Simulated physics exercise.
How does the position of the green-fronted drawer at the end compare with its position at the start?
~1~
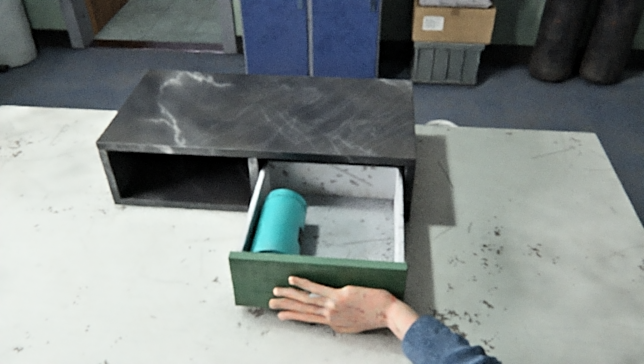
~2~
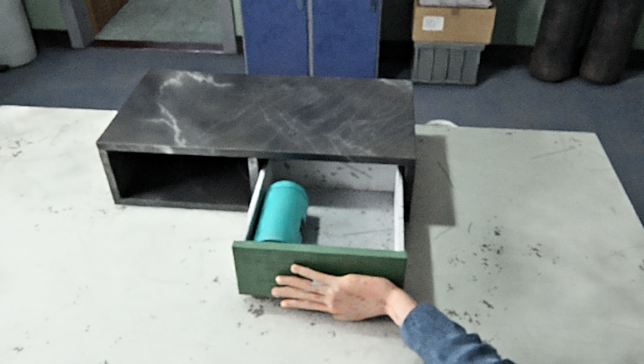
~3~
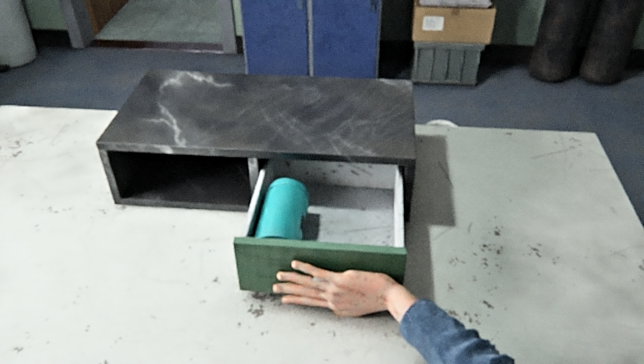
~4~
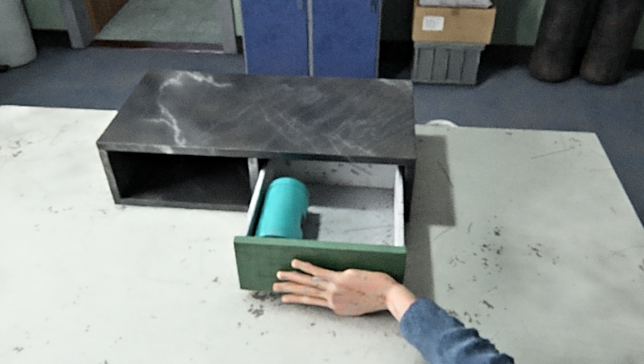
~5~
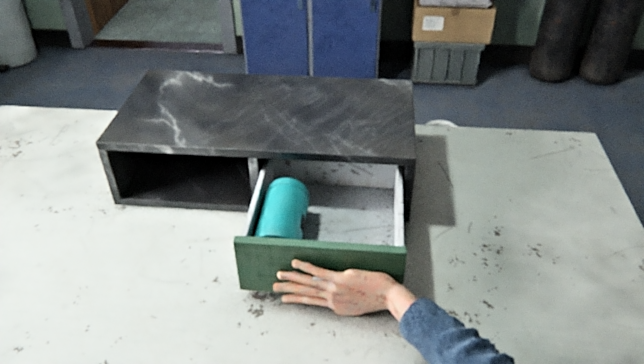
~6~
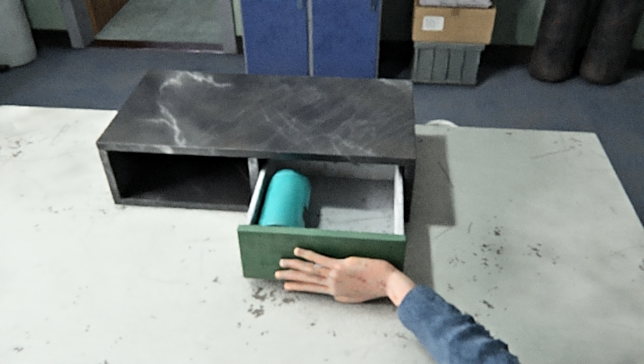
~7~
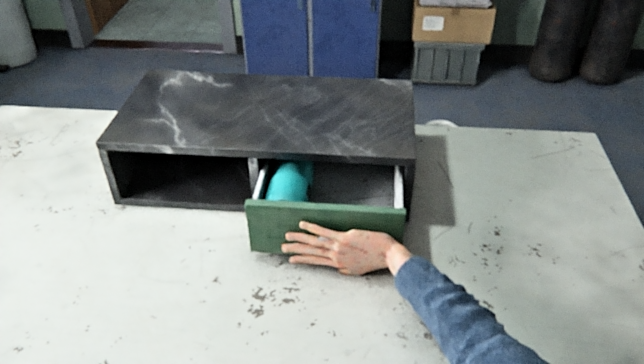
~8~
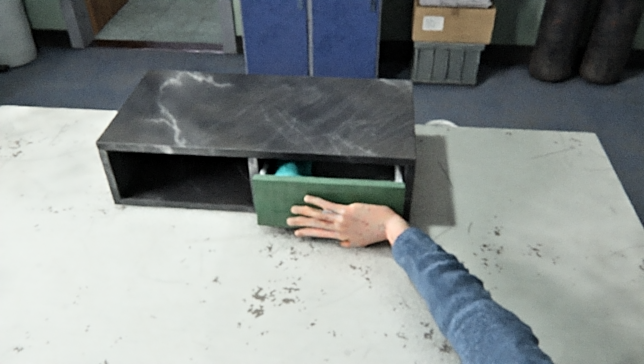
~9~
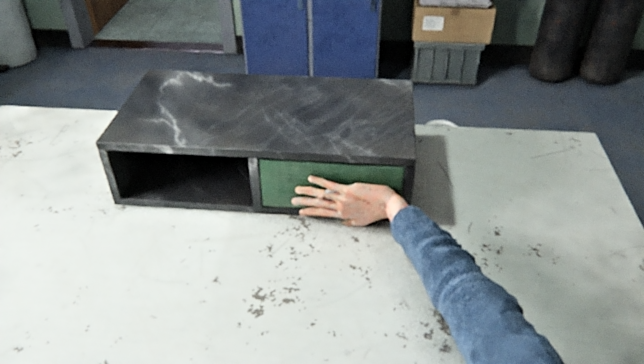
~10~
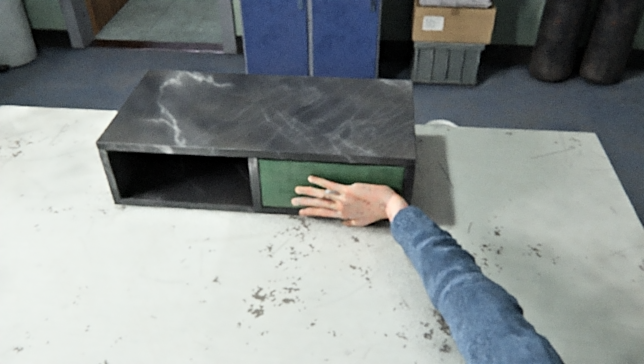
At the start the drawer sticks well out of the chest towards the viewer, with its inside showing. At the end it is pushed all the way in, with its green front flush with the chest.
